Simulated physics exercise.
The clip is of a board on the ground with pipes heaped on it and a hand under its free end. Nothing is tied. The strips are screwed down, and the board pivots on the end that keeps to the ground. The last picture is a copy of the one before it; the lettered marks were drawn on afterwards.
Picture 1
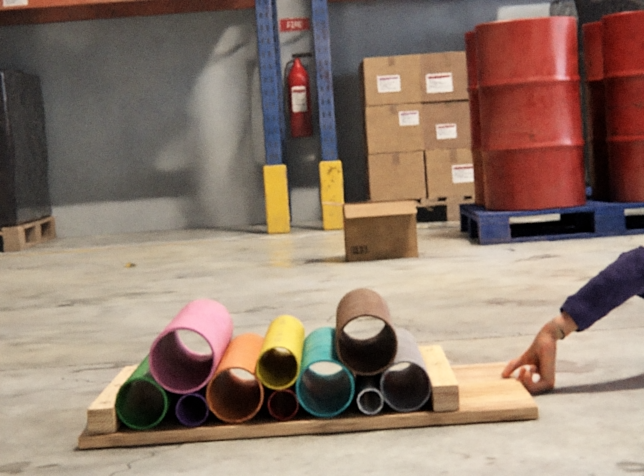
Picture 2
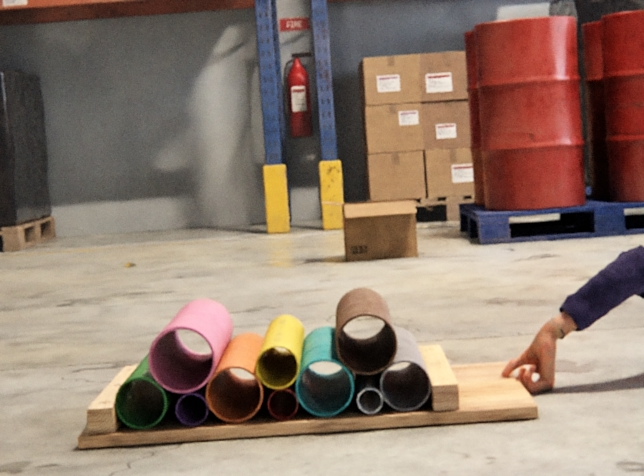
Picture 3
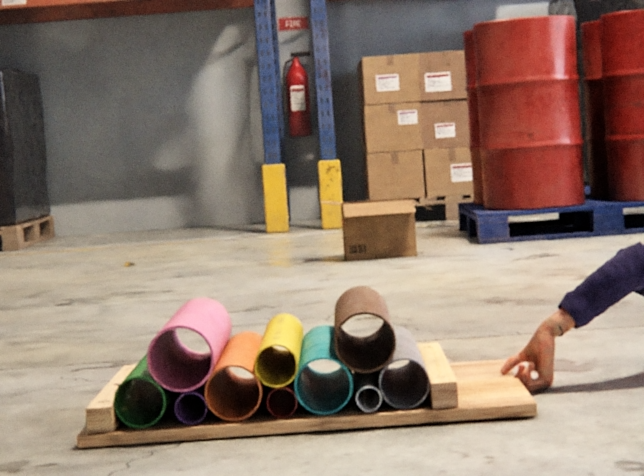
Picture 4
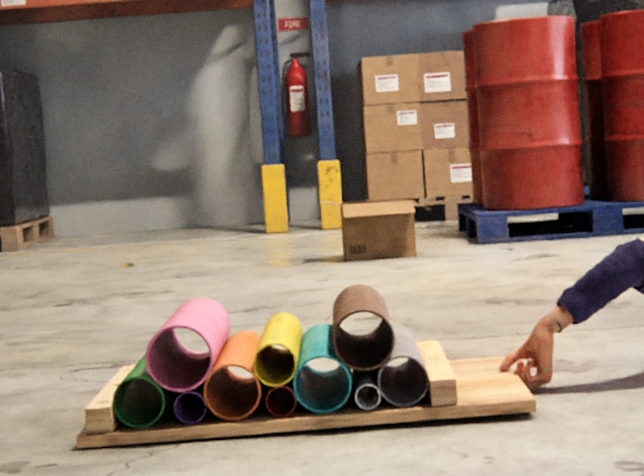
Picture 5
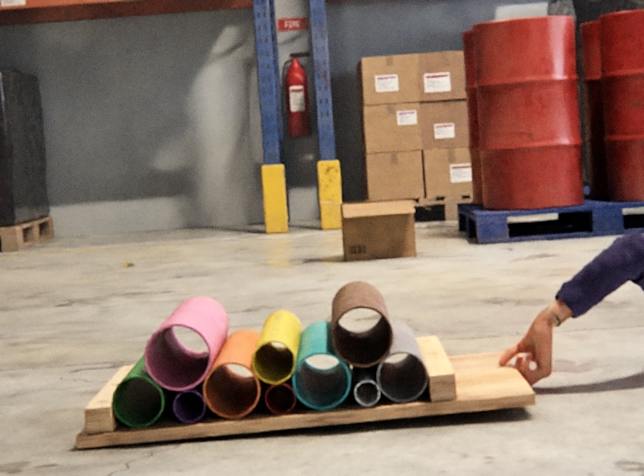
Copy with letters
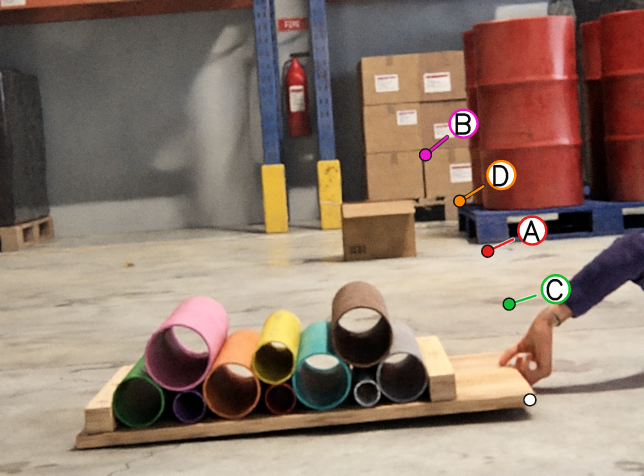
The video shows colourful pipes heaped between wooden strips on a board on a warehouse floor, while a hand at the right raises the board's free end very slightly and the pipes keep their places in the heap.
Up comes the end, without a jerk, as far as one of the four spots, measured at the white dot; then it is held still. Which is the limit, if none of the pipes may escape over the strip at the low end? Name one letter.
The answer is mark B.
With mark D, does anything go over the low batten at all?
At D: No.
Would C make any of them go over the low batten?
At C: No.
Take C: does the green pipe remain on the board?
Yes.
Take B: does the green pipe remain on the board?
Yes, with B.
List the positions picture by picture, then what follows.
In the first frame, red pipe (283, 404); turquoise pipe (325, 388); white pipe (370, 401).
In the second frame, white pipe (370, 400); grey pipe (406, 386).
In the third frame, board (308, 388); turquoise pipe (323, 386); white pipe (369, 399); orange pipe (233, 393).
In the fourth frame, board (307, 387); green pipe (139, 402); orange pipe (232, 392).
In the fifth frame, board (307, 384); green pipe (138, 401).
On the marked copy, A at (488, 251); B at (426, 155); C at (509, 304); D at (460, 201); the white dot at (530, 400).
With B. Early on, board at 20°.
Further on, board at 35°.
At the end, board at 35°, none over the low batten.
As for the rest, A none over the low batten; C none over the low batten; D none over the low batten.
